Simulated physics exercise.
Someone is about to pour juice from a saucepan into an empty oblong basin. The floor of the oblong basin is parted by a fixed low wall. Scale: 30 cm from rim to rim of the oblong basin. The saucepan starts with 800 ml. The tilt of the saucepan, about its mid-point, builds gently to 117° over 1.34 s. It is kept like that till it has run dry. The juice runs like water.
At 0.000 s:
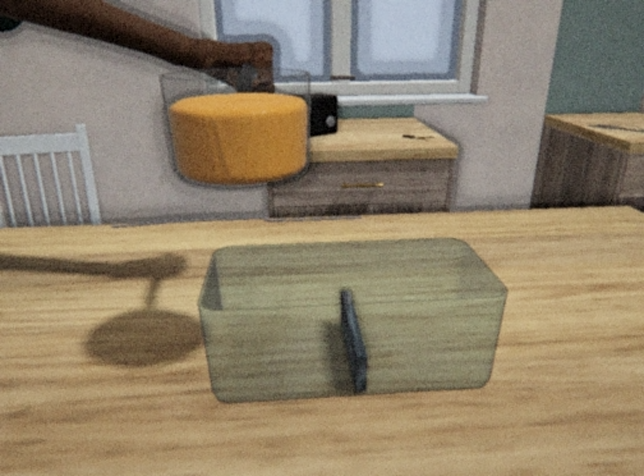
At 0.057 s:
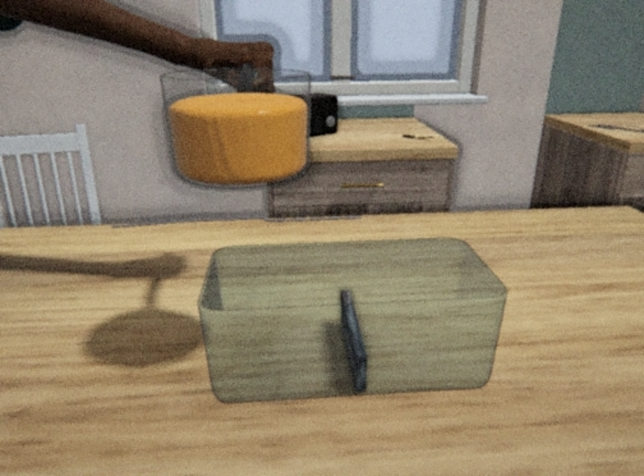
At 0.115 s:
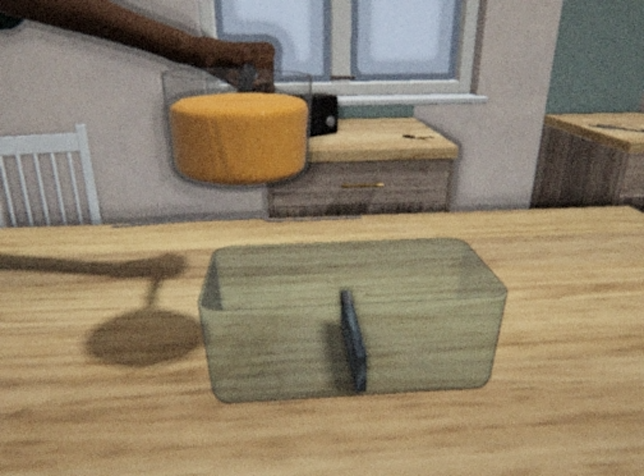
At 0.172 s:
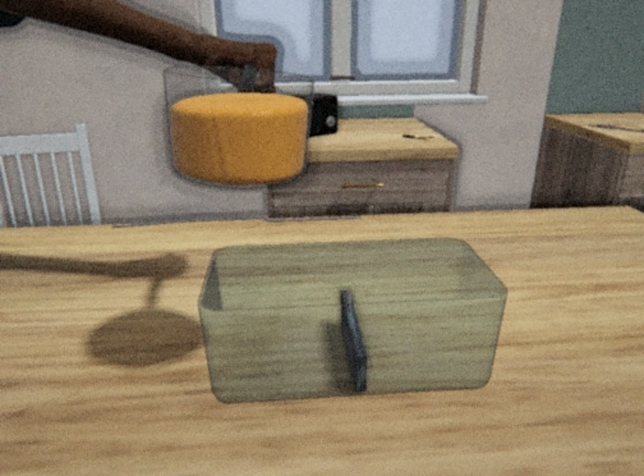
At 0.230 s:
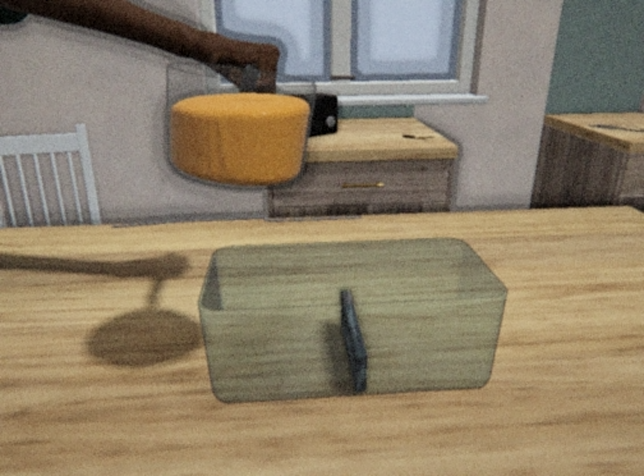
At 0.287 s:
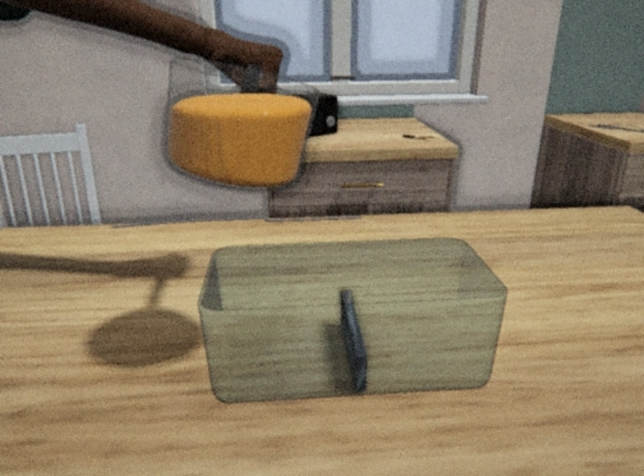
A glass saucepan of orange juice tilts slightly to the right above an empty oblong basin.
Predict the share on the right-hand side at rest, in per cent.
Roughly 74 per cent is past the wall.
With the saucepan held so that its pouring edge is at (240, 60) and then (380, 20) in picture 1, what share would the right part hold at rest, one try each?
In turn about 10 and 75 per cent.
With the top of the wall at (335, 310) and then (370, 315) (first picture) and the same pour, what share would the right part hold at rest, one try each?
First 90, then 60 per cent.
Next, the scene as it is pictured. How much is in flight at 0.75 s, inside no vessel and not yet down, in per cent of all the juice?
About 26 per cent.
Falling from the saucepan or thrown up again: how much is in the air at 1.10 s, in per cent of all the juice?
About 14 per cent.
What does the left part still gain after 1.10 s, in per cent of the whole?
About 18 per cent.
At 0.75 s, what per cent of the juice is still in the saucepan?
Near 68 in a hundred.
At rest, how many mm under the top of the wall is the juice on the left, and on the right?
Left about 36 mm, right about 14 mm.
By 0.75 s the tilt is 70° and 68 per cent is still to pour, 1 is left of the wall and 5 right of it.
By 1.10 s the tilt is 108° and 11 per cent is still to pour, 7 is left of the wall and 69 right of it.
By 1.45 s the tilt is 117° and 0 per cent is still to pour, 25 is left of the wall and 74 right of it.
By 1.84 s the tilt is 117° and 0 per cent is still to pour, 25 is left of the wall and 74 right of it.
At rest 25 per cent lies left of the wall, 74 right of it and 1 outside.
